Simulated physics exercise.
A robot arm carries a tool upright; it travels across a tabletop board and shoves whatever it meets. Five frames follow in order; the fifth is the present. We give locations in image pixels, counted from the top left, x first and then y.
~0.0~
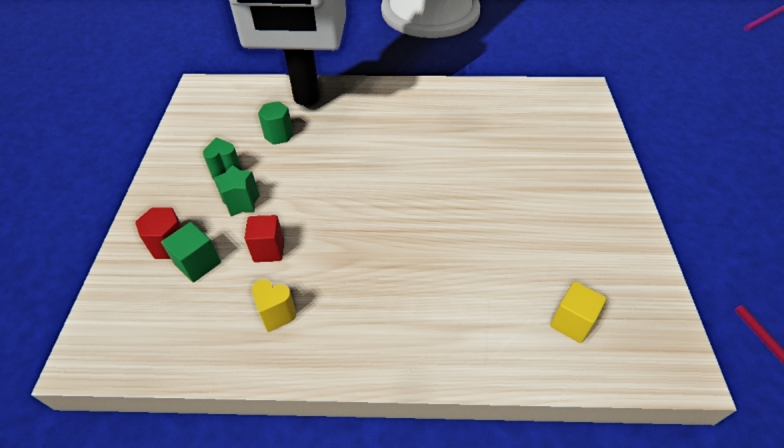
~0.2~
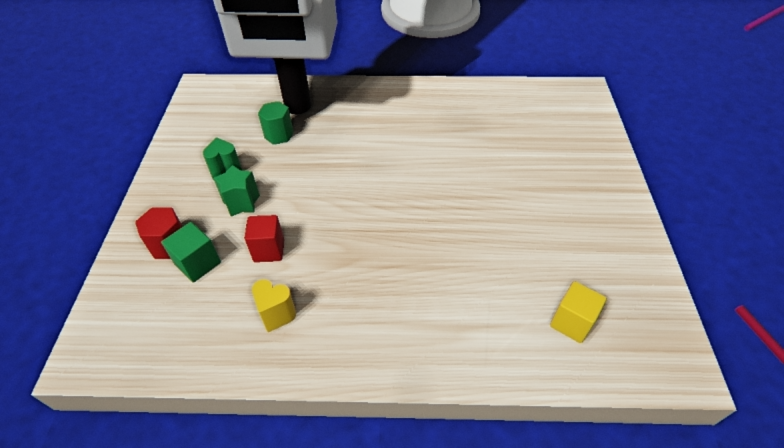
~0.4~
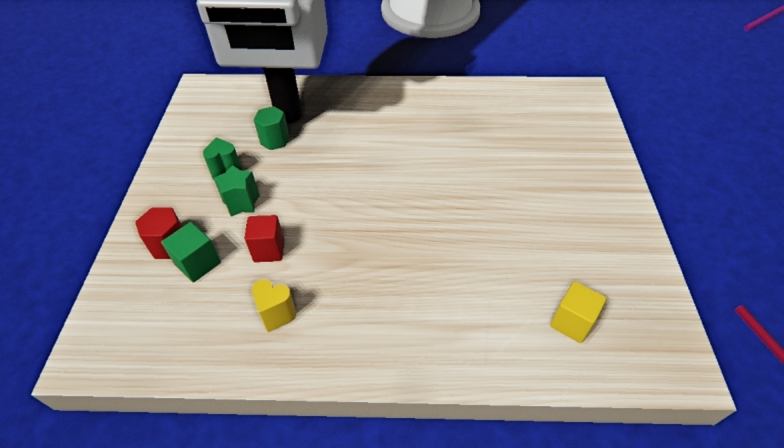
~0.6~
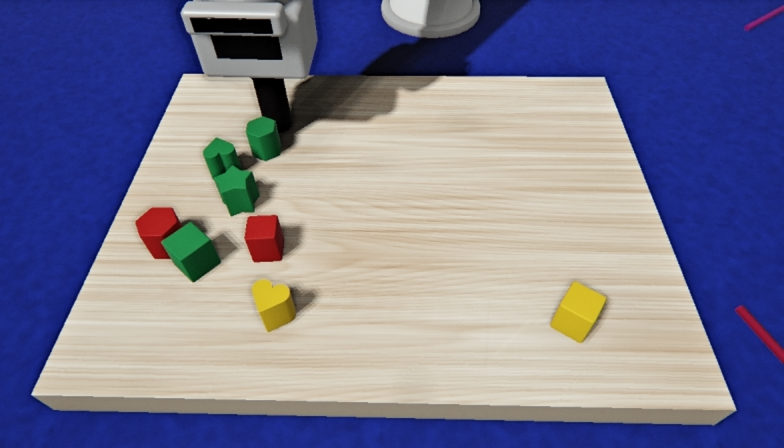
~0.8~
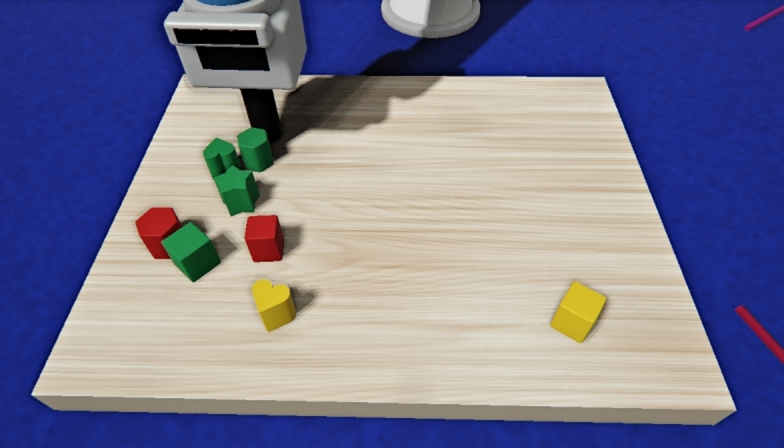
In this clip, a robotic arm with a black tool moves down and left over a wooden board of red, green and yellow blocks, pushing a green hexagonal block a short way toward the green heart-shaped and star blocks.
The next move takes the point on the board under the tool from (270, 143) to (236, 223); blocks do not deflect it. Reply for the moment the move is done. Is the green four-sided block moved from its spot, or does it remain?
By the last moment, the green four-sided block will have left its place.
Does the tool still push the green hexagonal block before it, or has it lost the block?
Still in front.
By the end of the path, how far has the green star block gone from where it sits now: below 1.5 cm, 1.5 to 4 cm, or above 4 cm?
Displaced more than 4 cm.
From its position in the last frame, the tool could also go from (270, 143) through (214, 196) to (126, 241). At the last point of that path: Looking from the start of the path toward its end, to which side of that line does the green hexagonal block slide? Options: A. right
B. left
I choose B.
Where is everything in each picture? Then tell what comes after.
Tip of the tool at (307, 98), middles of tops, red hexagonal block at (156, 221), green four-sided block at (185, 240), green heart-shaped block at (218, 148), green star block at (233, 178), green hexagonal block at (273, 110), in the first frame.
Tool at (298, 106), nothing pushed, in the second frame.
Tool at (289, 115), green hexagonal block at (269, 115), in the third frame.
Tool at (279, 125), green hexagonal block at (260, 126), in the fourth frame.
Tool at (268, 135), red hexagonal block at (156, 221), green four-sided block at (185, 240), green heart-shaped block at (218, 148), green star block at (233, 178), green hexagonal block at (252, 137), in the fifth frame.
The first path, step by step. One third of the way, tool at (257, 160); green heart-shaped block at (210, 153), turned 60° clockwise; green star block at (229, 185), turned 25° anticlockwise; green hexagonal block at (234, 163), turned 20° clockwise.
Two thirds of the way, tool at (246, 186); green heart-shaped block at (210, 153), turned 65° clockwise; green star block at (214, 215), turned 30° anticlockwise; green hexagonal block at (219, 191), turned 20° clockwise.
At the end, tool at (233, 215); red hexagonal block unmoved; green four-sided block at (161, 273); green heart-shaped block at (210, 153), turned 65° clockwise; green star block at (195, 251), turned 15° anticlockwise; green hexagonal block at (205, 223), turned 20° clockwise.
